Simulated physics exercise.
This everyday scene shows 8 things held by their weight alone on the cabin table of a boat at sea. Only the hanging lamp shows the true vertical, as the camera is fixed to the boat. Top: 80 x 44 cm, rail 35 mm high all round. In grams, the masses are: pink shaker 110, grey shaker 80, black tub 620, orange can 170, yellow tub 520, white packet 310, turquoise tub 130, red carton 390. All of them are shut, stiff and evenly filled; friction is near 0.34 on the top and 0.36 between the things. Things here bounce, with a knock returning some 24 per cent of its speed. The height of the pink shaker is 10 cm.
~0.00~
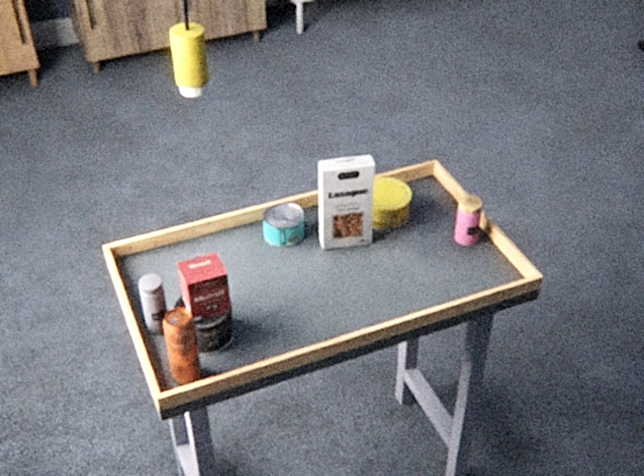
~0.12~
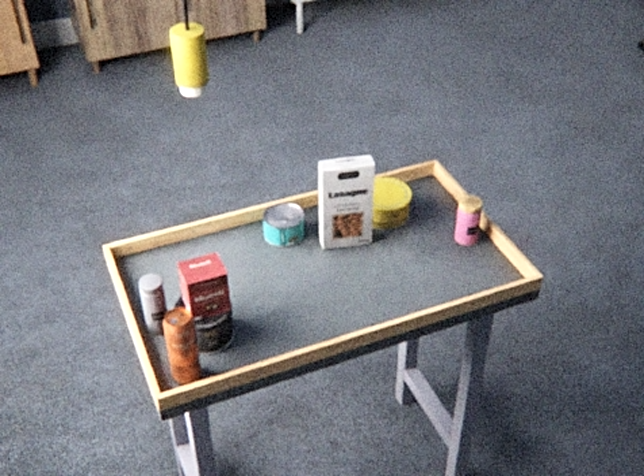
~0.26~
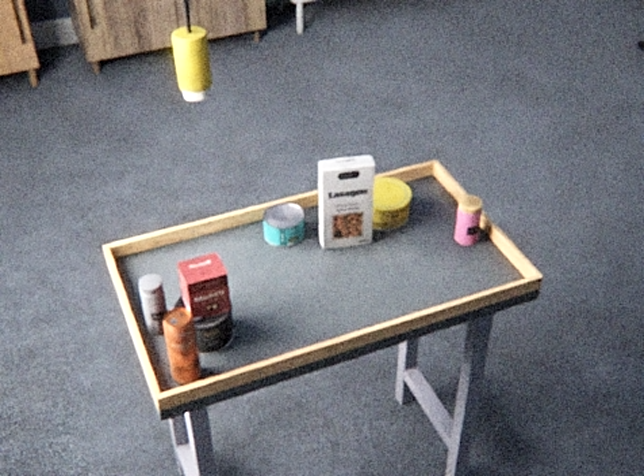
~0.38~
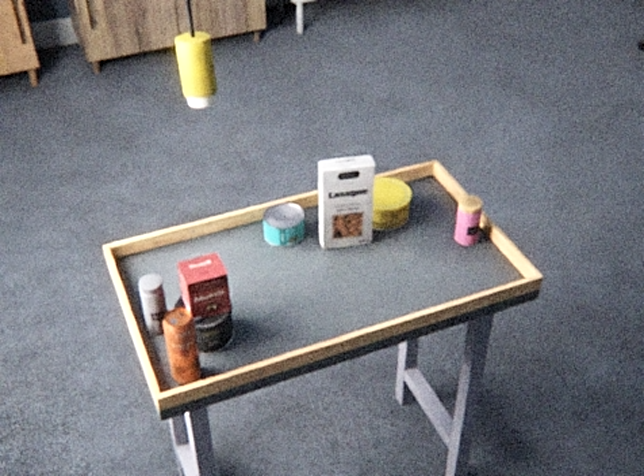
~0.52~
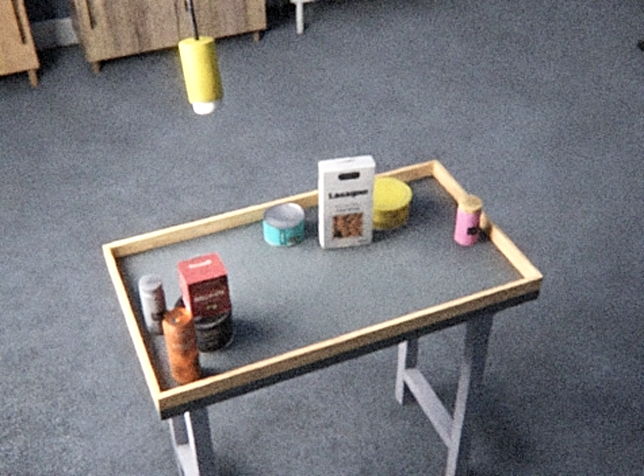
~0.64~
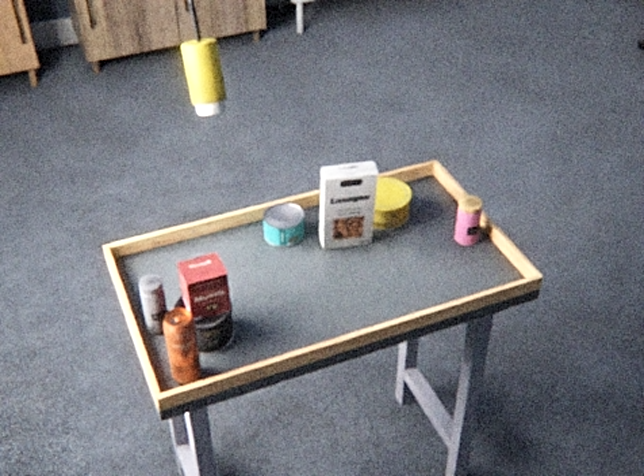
The video shows a rimmed table holding shakers, tubs, an orange can, a red carton and a white packet, while a hanging yellow lamp gradually swings slightly right and lower; the packet then leans slightly as the rest stay in place.
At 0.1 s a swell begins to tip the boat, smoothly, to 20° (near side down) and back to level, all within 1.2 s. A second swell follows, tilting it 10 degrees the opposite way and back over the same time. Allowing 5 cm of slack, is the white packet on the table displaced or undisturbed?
The white packet is displaced.
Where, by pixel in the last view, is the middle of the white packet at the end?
Near (362, 290).
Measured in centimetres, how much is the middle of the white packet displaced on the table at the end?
The shift is close to 20 cm.
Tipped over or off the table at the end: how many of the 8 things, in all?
2.
After 0.84 s, heel 17°, near side down; white packet 62° off its base near (357, 250); orange can 6° off its base.
After 1.34 s, boat level; orange can now off the table; white packet on its side near (362, 290).
After 1.54 s, heel 3°, far side down; white packet on its side near (362, 290).
After 1.74 s, heel 8°, far side down; white packet on its side near (362, 290).
In the end (3.0 s), off the table, orange can; toppled on the table, white packet; the other 6 under 5 cm from the start. At the end, from the last picture's camera, white packet near (362, 290).
